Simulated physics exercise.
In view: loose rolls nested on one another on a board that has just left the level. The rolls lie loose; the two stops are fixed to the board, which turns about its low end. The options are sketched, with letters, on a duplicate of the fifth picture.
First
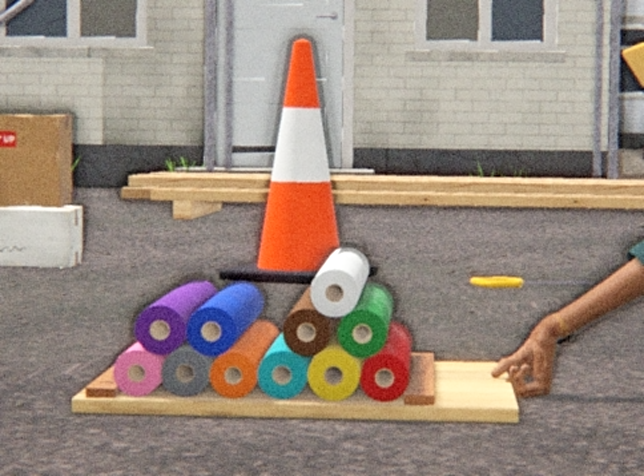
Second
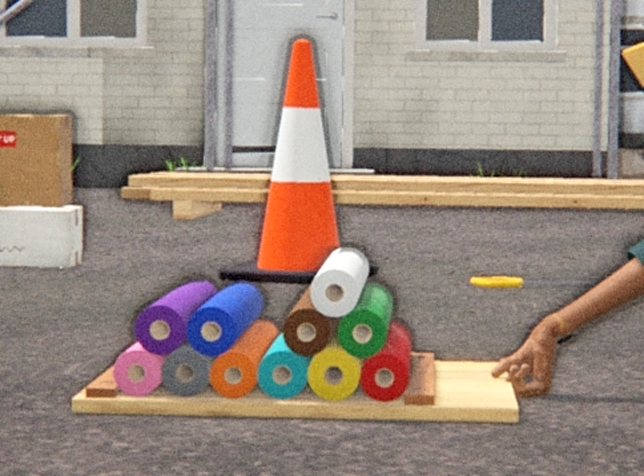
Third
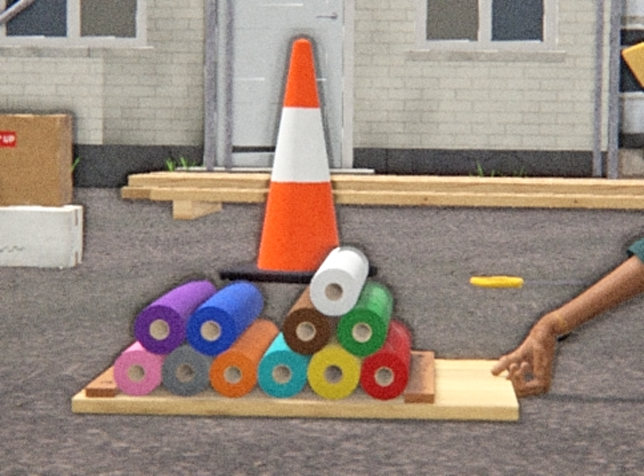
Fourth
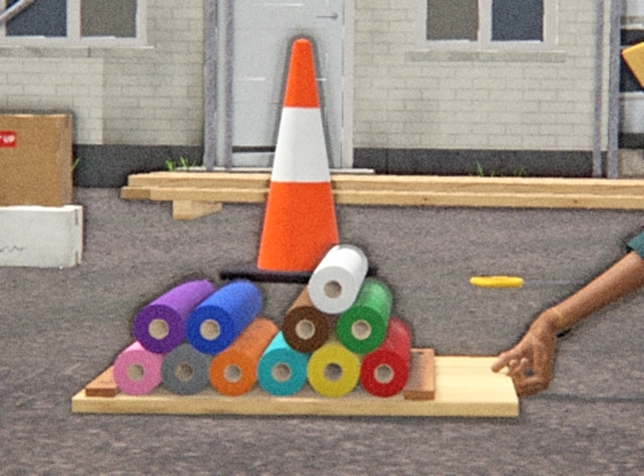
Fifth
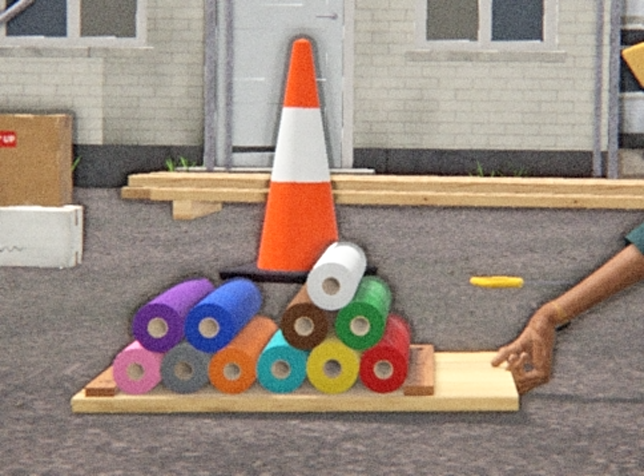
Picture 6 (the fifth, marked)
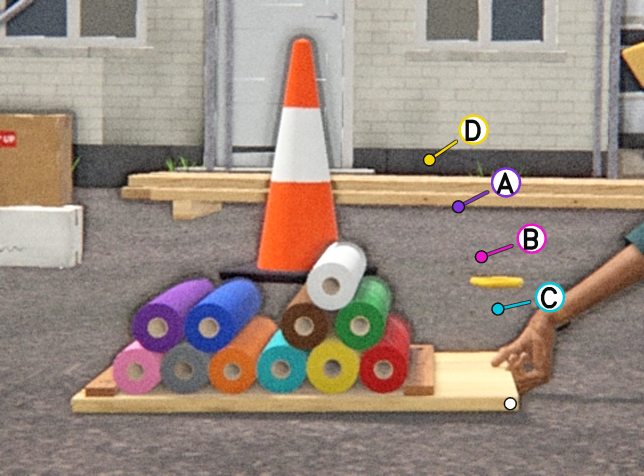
The clip opens on colourful rolls stacked on a wooden board before an orange and white cone, with a hand at the board's right end. The hand stays there as the board's right side rises very slightly, and the rolls barely shift, keeping their nested arrangement with the white one on top.
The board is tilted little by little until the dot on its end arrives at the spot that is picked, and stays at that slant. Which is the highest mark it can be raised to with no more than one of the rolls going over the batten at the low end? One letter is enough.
Mark B is as high as it can go.
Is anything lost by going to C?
No.
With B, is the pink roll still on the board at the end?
Yes.
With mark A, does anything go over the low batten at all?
At A: Yes.
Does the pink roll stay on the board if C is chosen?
Yes.
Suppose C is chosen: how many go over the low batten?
It comes to none.
On the marked copy, A at (459, 207); B at (481, 257); C at (498, 309); D at (430, 160); the white dot at (510, 404).
With B. Early on, board at 15°.
Further on, board at 21°.
At the end, board at 21°, none over the low batten.
As for the rest, A eleven over the low batten; C none over the low batten; D eleven over the low batten.
